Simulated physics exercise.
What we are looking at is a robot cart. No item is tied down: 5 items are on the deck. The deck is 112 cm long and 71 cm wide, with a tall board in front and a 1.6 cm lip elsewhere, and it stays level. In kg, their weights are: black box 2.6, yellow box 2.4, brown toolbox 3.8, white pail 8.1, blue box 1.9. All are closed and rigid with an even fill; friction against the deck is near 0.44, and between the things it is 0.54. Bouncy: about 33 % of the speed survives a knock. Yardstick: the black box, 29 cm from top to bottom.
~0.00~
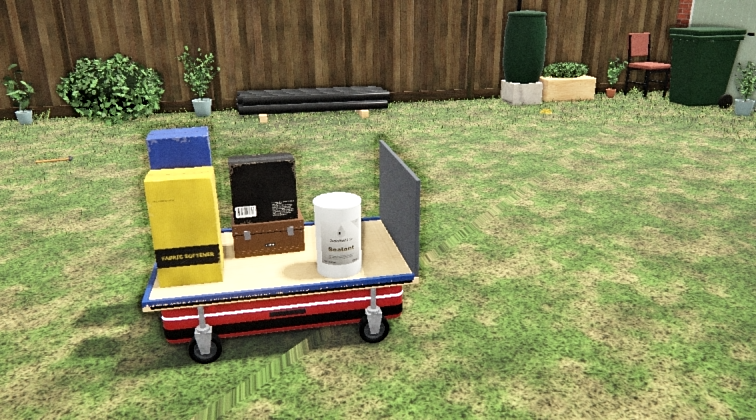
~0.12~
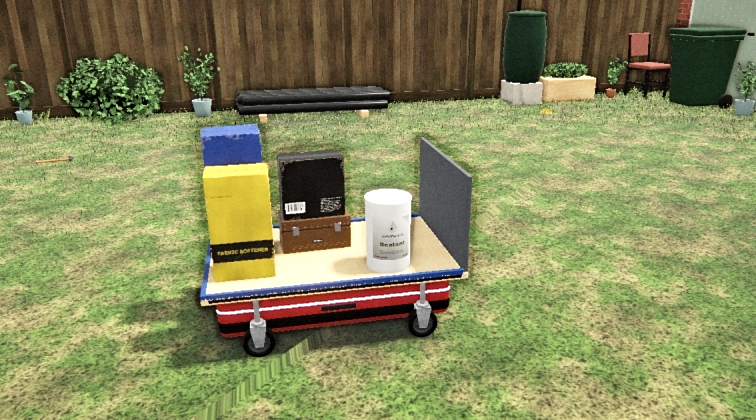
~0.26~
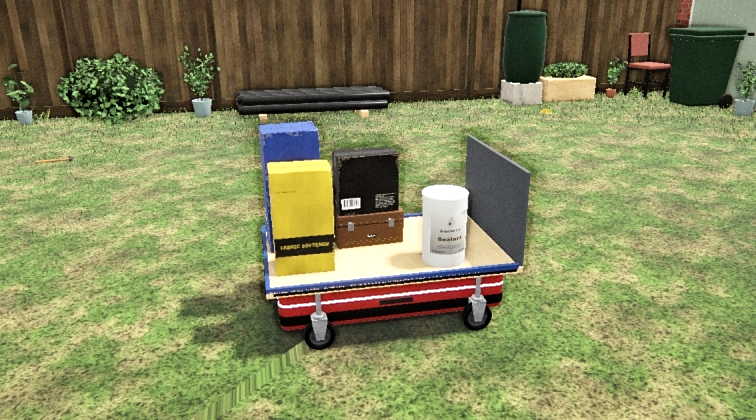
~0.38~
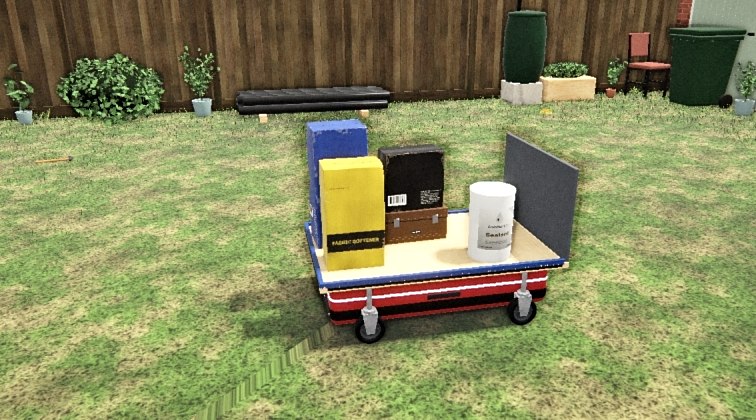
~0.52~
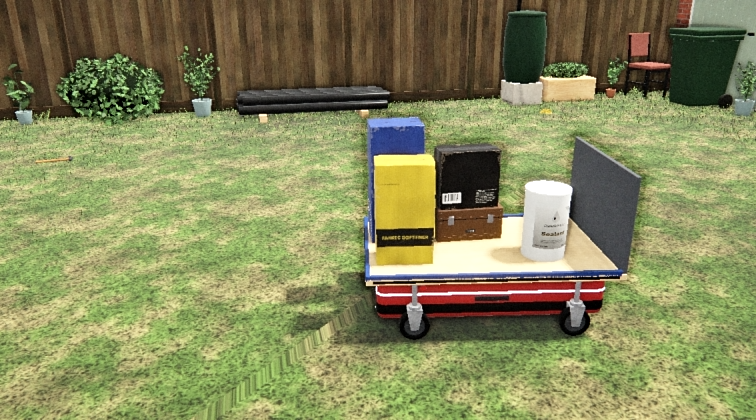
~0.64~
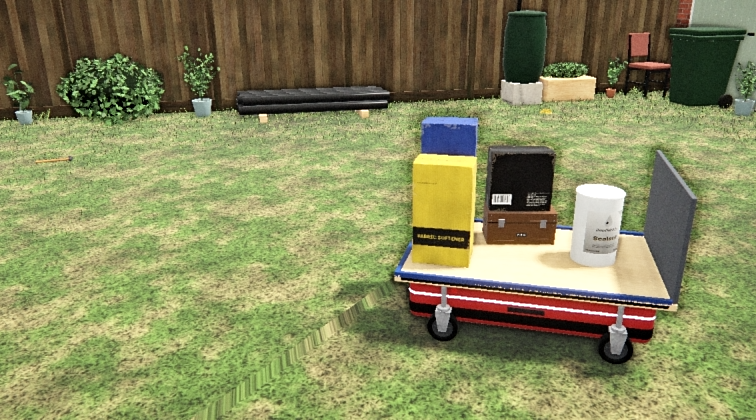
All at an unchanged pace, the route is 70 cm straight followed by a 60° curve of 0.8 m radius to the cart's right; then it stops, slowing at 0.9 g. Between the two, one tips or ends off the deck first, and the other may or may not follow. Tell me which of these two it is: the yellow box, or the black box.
Of the two, it is the second.
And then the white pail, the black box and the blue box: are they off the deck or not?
Final state - the white pail stays within bounds; the black box ends out of bounds; the blue box ends out of bounds.
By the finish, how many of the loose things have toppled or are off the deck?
I count 3.
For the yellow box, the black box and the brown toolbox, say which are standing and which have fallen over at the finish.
Well, the yellow box holds steady, the black box tumbles down, and the brown toolbox holds steady.
After 0.84 s, cart 160 cm along, turned 53°; black box 15° off upright near (618, 188); white pail 3° off upright; blue box 16° off upright.
After 1.14 s, cart 203 cm along, turned 60°; black box and blue box now off the deck; yellow box moved 7 cm near (619, 253); white pail 31° off upright.
After 1.54 s, cart 204 cm along, turned 60°, stopped; yellow box moved 25 cm near (666, 269); white pail 39° off upright; brown toolbox moved 19 cm.
In the end (2.4 s), off the deck, black box and blue box; toppled on the deck, white pail; not toppled but over 10 cm from the start, yellow box and brown toolbox. At the end, from the last picture's camera, yellow box near (665, 269). Yellow box was never lost; black box went at 0.88 s.
